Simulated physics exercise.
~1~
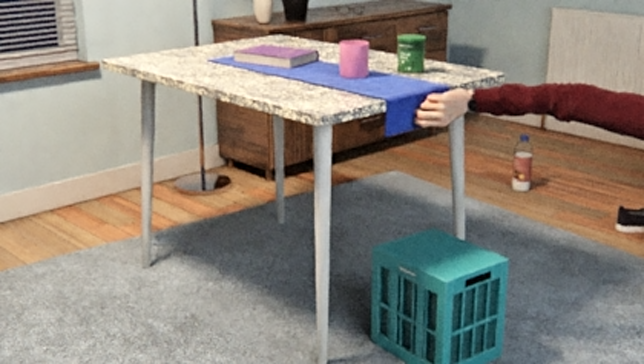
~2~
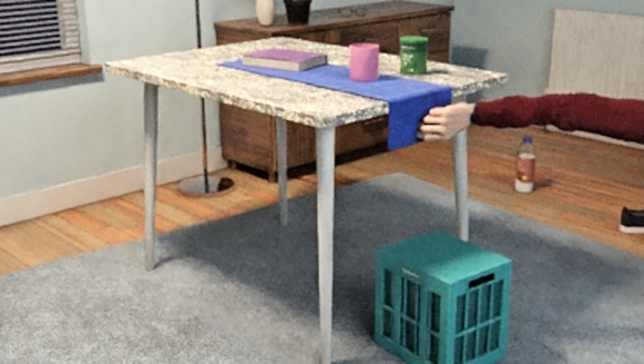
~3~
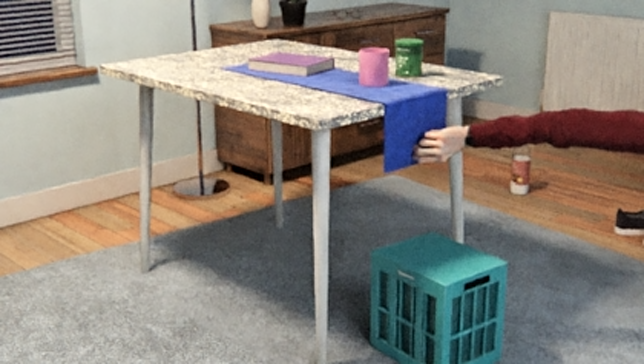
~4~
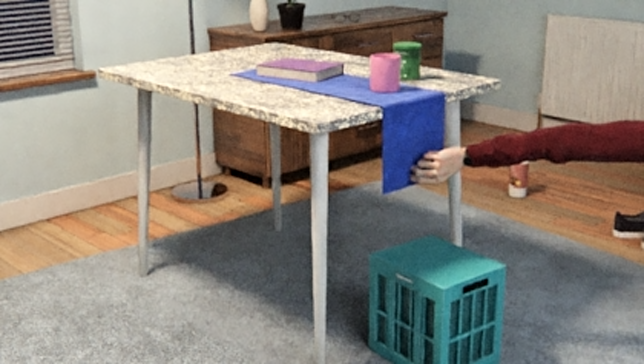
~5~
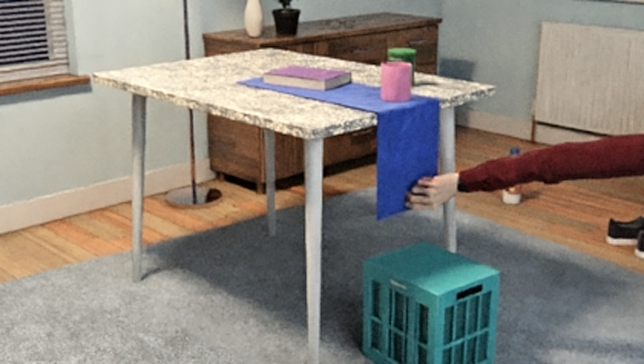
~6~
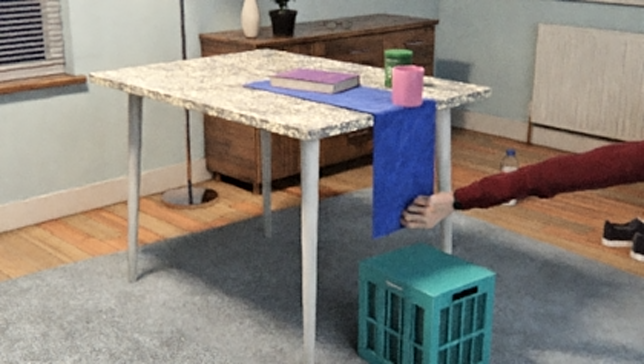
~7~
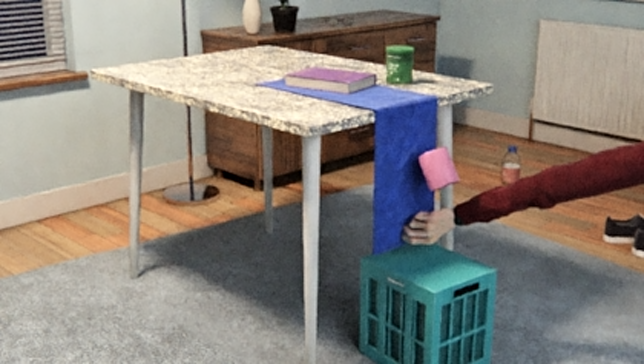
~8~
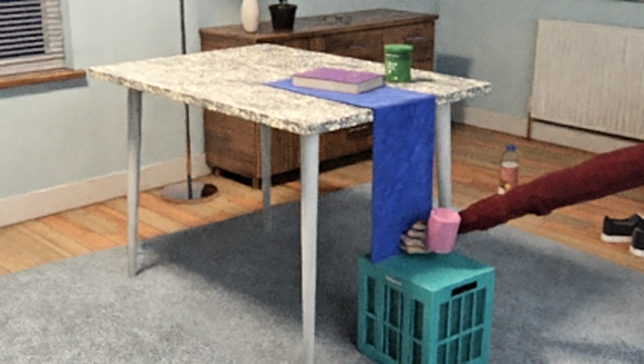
A hand in a dark red sleeve pulled a blue cloth down over the table's end toward a turquoise crate, drawing a purple book and pink mug along until the mug tipped off and dropped beside the hand, while the green tin stayed on the table.
